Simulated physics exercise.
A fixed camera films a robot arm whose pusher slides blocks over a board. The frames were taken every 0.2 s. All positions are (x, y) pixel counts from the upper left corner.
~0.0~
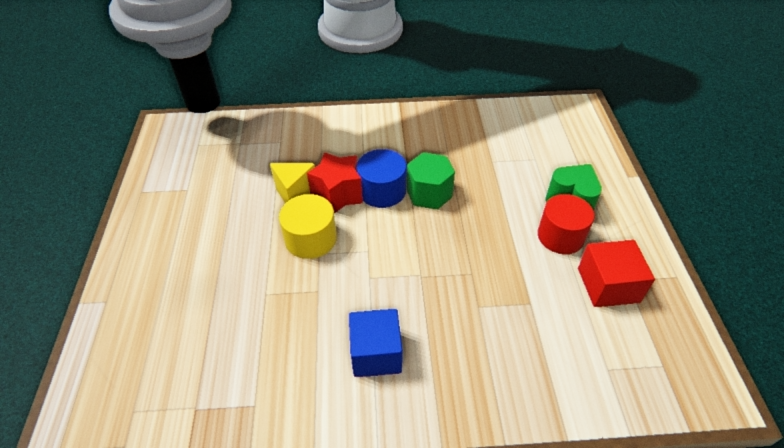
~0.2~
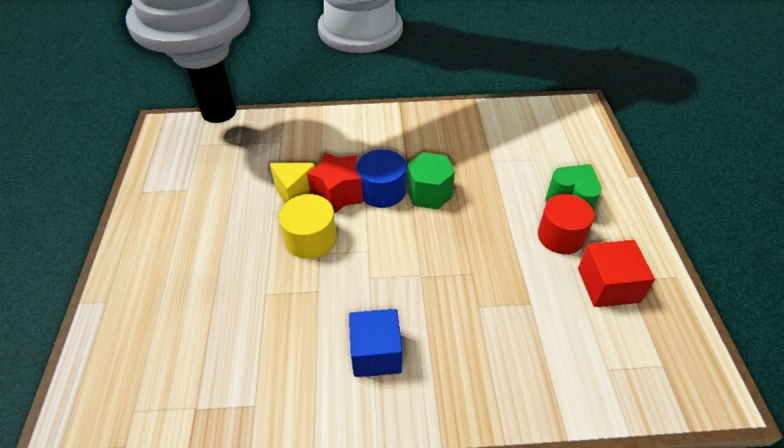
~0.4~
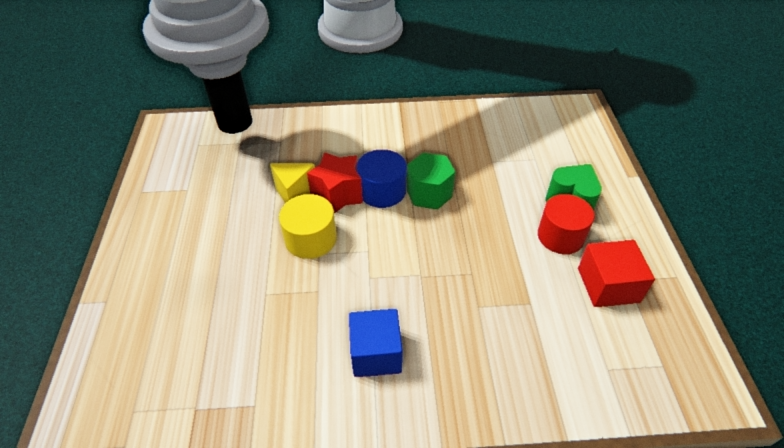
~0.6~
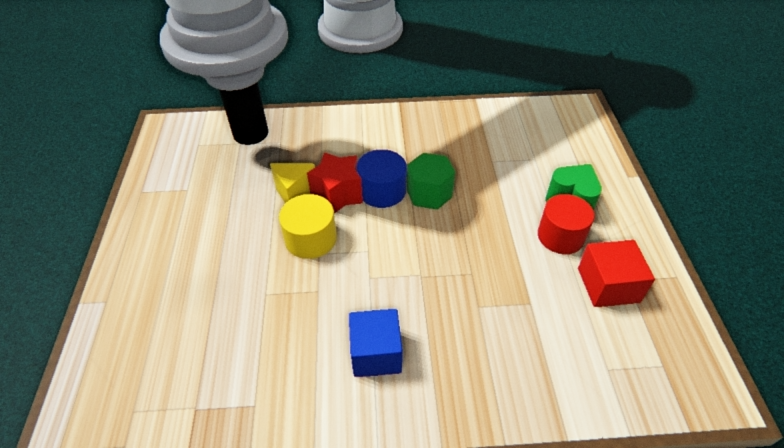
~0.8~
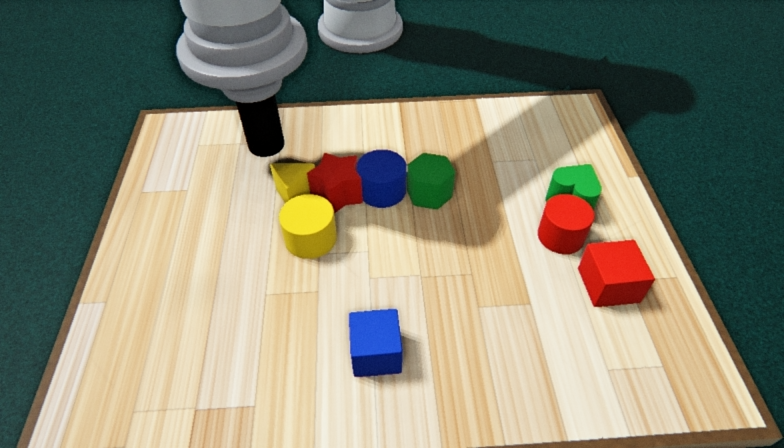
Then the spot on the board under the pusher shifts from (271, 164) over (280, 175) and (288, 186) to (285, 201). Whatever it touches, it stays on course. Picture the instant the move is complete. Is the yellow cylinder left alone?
No.
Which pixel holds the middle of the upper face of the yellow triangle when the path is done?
Expect it around (299, 193).
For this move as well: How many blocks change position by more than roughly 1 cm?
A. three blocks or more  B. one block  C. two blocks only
Choice C: Two blocks only.
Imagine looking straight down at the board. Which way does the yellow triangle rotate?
Viewed from overhead, the yellow triangle winds up turned anticlockwise.
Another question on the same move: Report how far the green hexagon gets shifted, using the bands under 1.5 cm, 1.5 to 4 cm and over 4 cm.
Within 1.5 cm.
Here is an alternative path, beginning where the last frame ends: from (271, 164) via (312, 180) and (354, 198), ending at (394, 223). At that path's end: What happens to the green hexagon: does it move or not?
My prediction: It moves.
On the path given first. Halfway along, pusher (281, 162); yellow triangle (290, 175), turned 20° anticlockwise.
At the end, pusher (280, 182); yellow triangle (299, 193), turned 65° anticlockwise; yellow cylinder (314, 223); red star (335, 172); blue cylinder not moved; green hexagon not moved.
